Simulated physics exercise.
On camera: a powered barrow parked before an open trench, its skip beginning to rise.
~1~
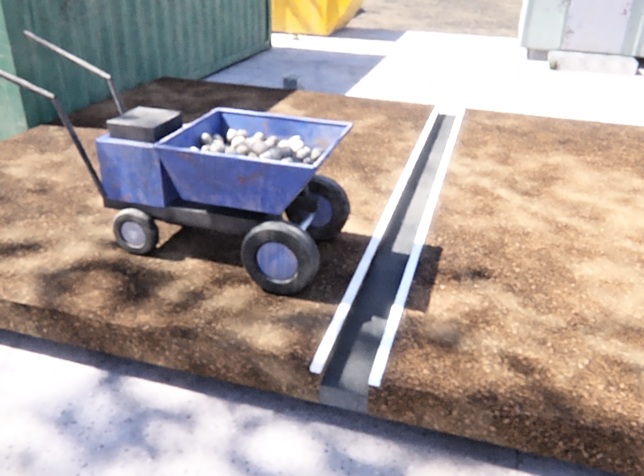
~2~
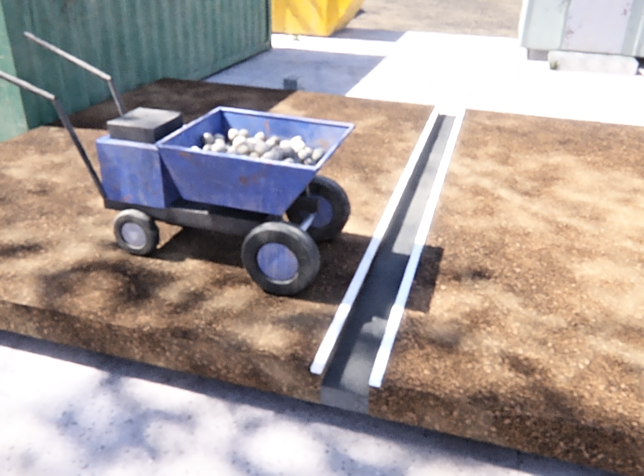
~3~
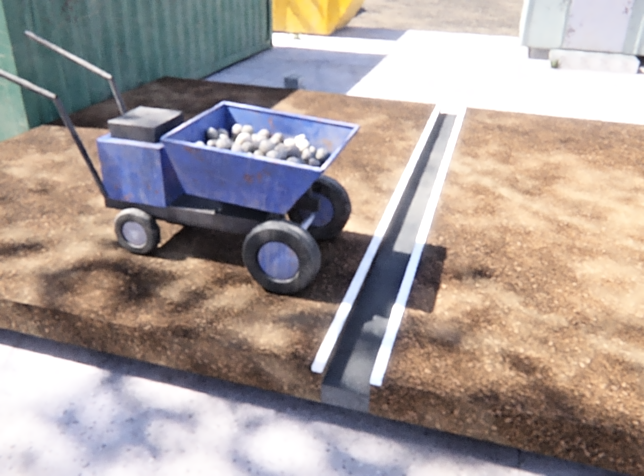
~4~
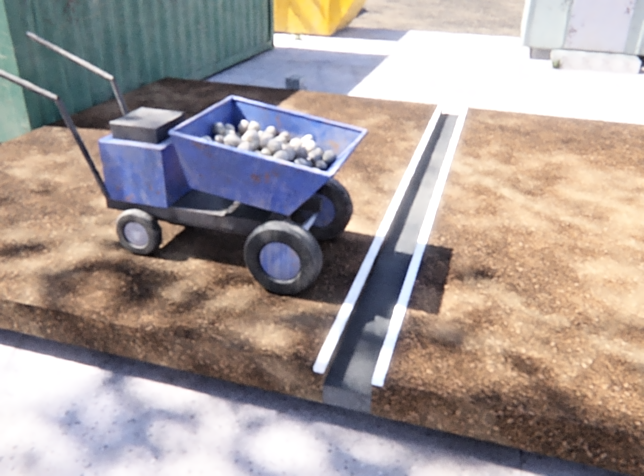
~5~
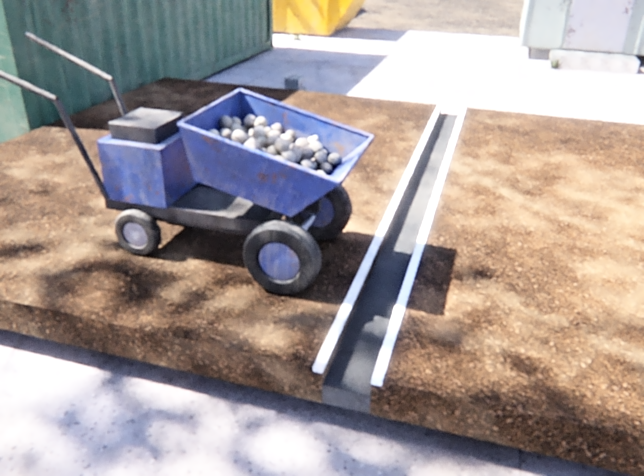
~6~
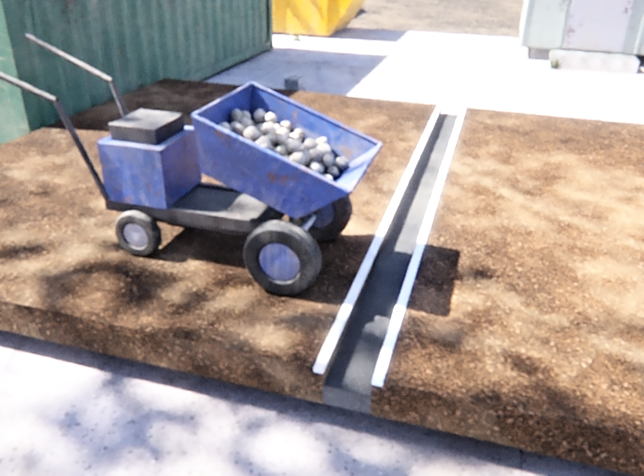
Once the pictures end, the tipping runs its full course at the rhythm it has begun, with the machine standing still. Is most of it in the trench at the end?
The trench ends with only the smaller part of it.
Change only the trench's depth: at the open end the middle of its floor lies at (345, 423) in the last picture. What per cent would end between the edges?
Roughly 10 in a hundred.
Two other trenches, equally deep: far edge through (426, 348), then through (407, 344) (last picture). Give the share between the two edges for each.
About 60 and 40 per cent.
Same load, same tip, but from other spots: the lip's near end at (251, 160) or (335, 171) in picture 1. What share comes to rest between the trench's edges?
About 50 and 0 per cent.
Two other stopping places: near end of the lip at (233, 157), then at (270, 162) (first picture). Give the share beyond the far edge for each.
Near 0 % and 10 %.
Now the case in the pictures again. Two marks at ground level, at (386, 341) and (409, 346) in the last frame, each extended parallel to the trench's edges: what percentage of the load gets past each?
In turn 60 and 40 in a hundred.
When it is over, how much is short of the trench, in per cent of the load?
About 0 per cent.
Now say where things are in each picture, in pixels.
Lip of the skip near (314, 168), level; top of the load near (255, 159), river pebbles; first edge of the trench near (333, 330); far edge near (387, 341), the trench under half as wide as the skip, and shallow for its width, in the first picture.
Lip of the skip near (316, 170), level; top of the load near (244, 154), in the second picture.
Lip of the skip near (322, 171), tipped barely; top of the load near (248, 150), in the third picture.
Lip of the skip near (331, 176), tipped a little; top of the load near (255, 148), in the fourth picture.
Lip of the skip near (339, 183), tipped a little; top of the load near (238, 147), in the fifth picture.
Lip of the skip near (350, 192), tipped clearly; top of the load near (256, 137); first edge of the trench near (336, 330); far edge near (390, 341), in the sixth picture.
Shortly afterwards, skip tipped steeply; the whole lot in the skip.
Next, skip tipped right over; the bulk in the skip; near a quarter beyond it.
Some moments later, skip tipped right over; near a quarter in the skip; a little in or heaped over the trench; near two thirds beyond it.
In the end, skip tipped right over; near a quarter in the skip; a little in or heaped over the trench; near two thirds beyond it.
